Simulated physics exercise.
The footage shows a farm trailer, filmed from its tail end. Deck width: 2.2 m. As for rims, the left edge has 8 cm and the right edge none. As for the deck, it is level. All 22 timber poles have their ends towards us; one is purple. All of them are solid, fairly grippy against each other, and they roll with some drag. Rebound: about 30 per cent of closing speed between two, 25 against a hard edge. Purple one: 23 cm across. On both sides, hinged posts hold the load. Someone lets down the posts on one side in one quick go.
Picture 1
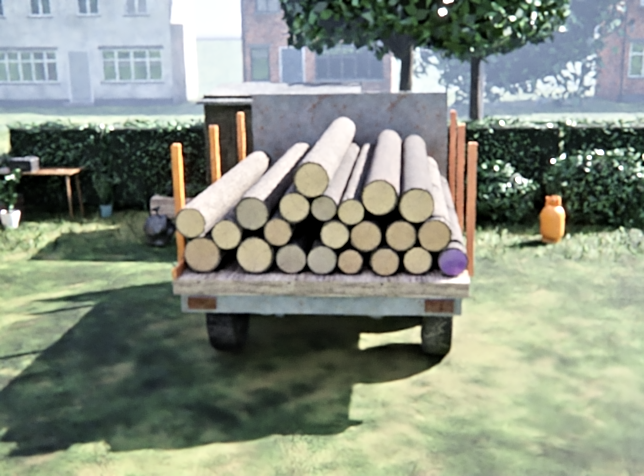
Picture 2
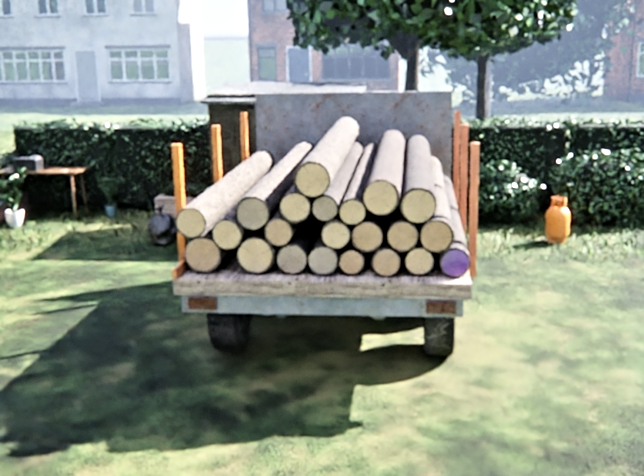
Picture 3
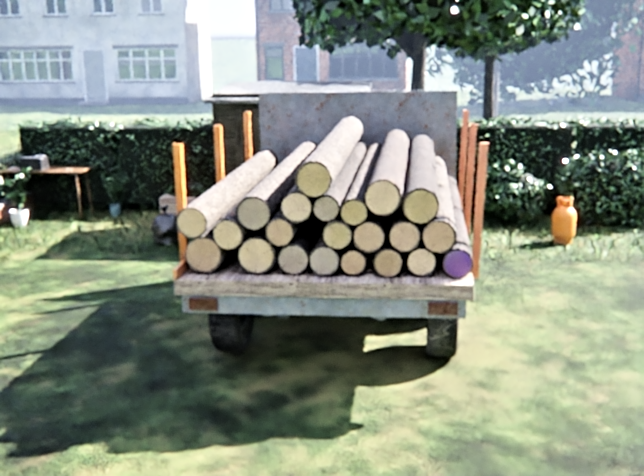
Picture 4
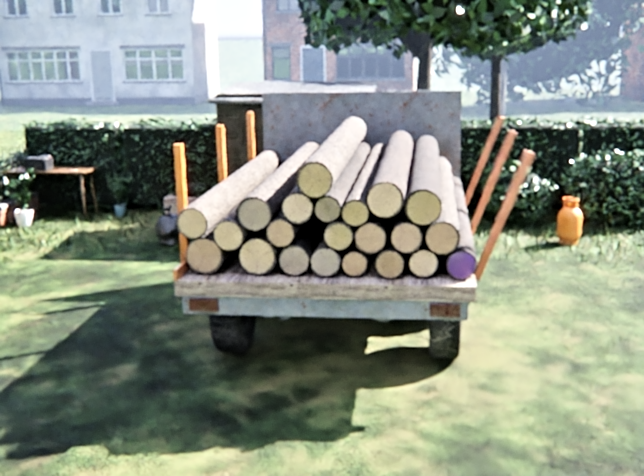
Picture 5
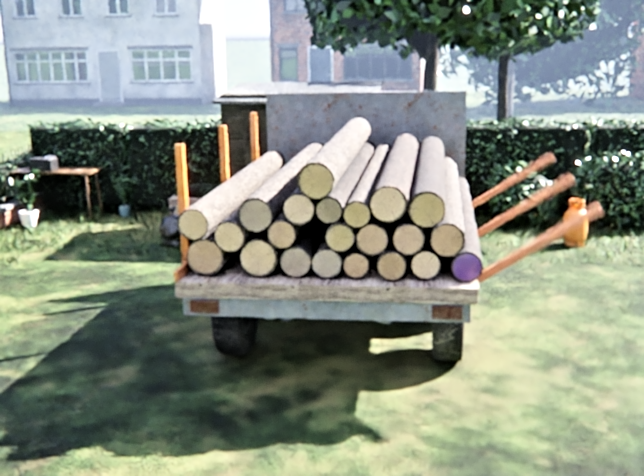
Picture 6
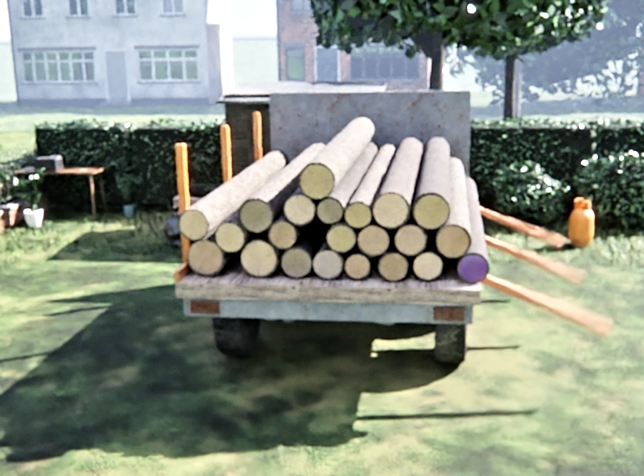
A flatbed trailer stacked with cut logs stands on a sunlit lawn, seen from behind, with a hedge, trees and pale and brick houses beyond. Orange posts line both sides, a purple-ended log lies at the bottom right, and an orange urn-like object sits near the hedge. The view drifts slightly left while the right-hand posts swing outward and down past level, the logs barely shifting.
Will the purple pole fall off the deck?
It is going to get away.
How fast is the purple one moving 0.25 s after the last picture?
Reading: Roughly 0.8 m/s.
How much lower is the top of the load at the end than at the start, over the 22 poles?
35 cm.
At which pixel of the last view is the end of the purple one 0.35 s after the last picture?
It should be close to pixel (502, 279).
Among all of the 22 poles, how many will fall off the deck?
I make it 8 exactly.
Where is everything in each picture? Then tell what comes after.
Purple (453, 262); both sides upright; the deck is level; 8 of the 22 make up the bottom layer, in the first frame.
Purple (455, 263); sides still shut, in the second frame.
Purple (458, 263); both sides upright, in the third frame.
Purple (462, 265); right posts out by 20°, tip at (528, 157), in the fourth frame.
Purple (467, 267); right posts out by 55°, tip at (596, 211), in the fifth frame.
Purple (473, 268); right posts out by 110°, tip at (604, 329), in the sixth frame.
Then, 0.2 s past the sixth picture, purple is dropping off the right side; 1 of 22 is off.
Then, 0.4 s past the sixth picture, purple is dropping off the right side; 1 of 22 is off.
Then, 0.4 s past the sixth picture, purple is dropping off the right side; 1 of 22 is off.
Then, 0.6 s past the sixth picture, purple is dropping off the right side; 1 of 22 is off.
Finally (4.4 s after the last picture), purple is down on the right; 8 of 22 are off.
